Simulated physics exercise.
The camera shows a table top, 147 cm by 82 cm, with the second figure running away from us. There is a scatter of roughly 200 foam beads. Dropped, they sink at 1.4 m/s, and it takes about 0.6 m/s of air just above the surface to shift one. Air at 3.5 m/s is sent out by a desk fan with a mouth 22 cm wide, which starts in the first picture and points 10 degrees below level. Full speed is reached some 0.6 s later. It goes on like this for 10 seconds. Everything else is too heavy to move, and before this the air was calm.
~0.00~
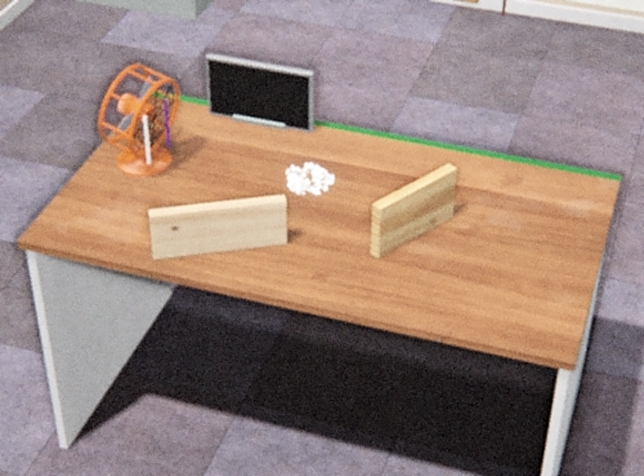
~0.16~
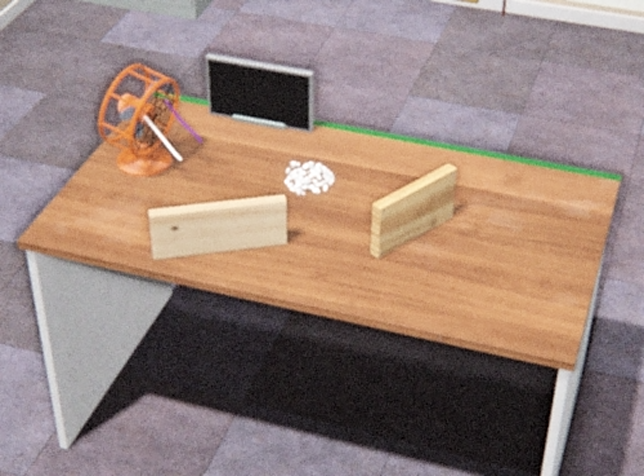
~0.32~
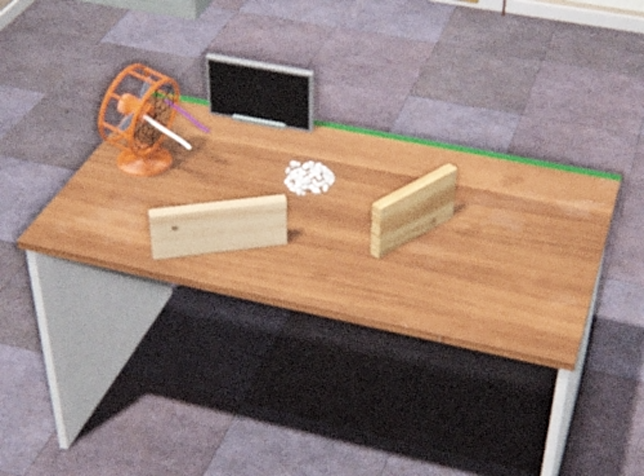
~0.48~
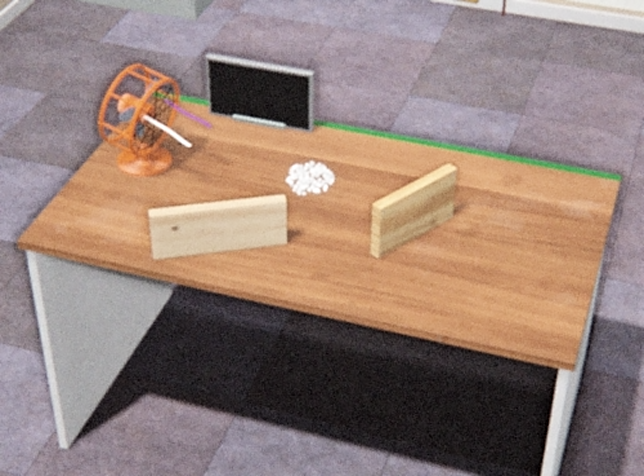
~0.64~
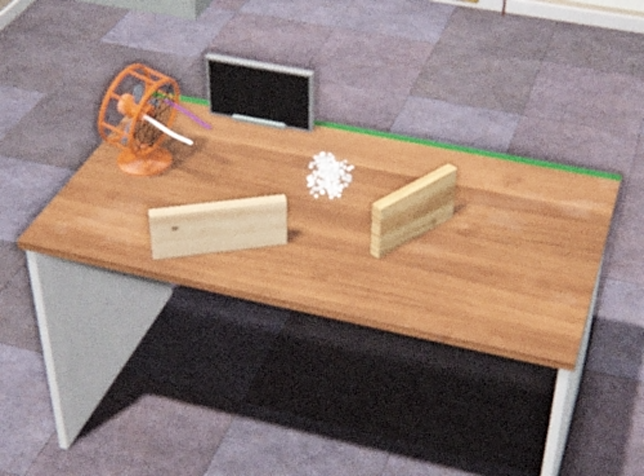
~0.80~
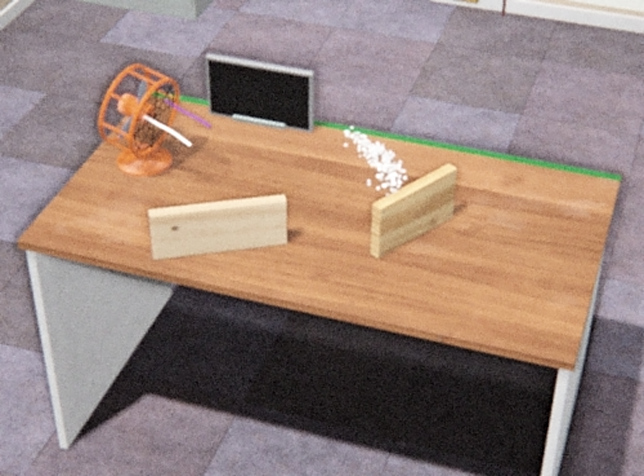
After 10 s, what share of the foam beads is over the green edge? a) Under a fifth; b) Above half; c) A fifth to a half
The answer is b.
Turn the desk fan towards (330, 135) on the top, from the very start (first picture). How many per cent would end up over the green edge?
0 %.
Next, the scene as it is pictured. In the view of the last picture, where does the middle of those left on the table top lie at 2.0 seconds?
Approx. centre at (374, 133) px.
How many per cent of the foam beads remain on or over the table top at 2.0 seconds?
I reckon some 20 %.
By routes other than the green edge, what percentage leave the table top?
I would put it at around 0 per cent.
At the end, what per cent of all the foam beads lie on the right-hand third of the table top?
Roughly 0 %.
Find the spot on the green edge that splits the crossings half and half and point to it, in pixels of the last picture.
Around (438, 143).
After 2.0 s the count stands so, 82 % are over the green edge; the middle of those still in play is near (374, 133).
After 3.2 s the count stands so, 96 % are over the green edge.
After 5.5 s the count stands so, 97 % are over the green edge.
After 10.0 s, at the end, 98 % are over the green edge.
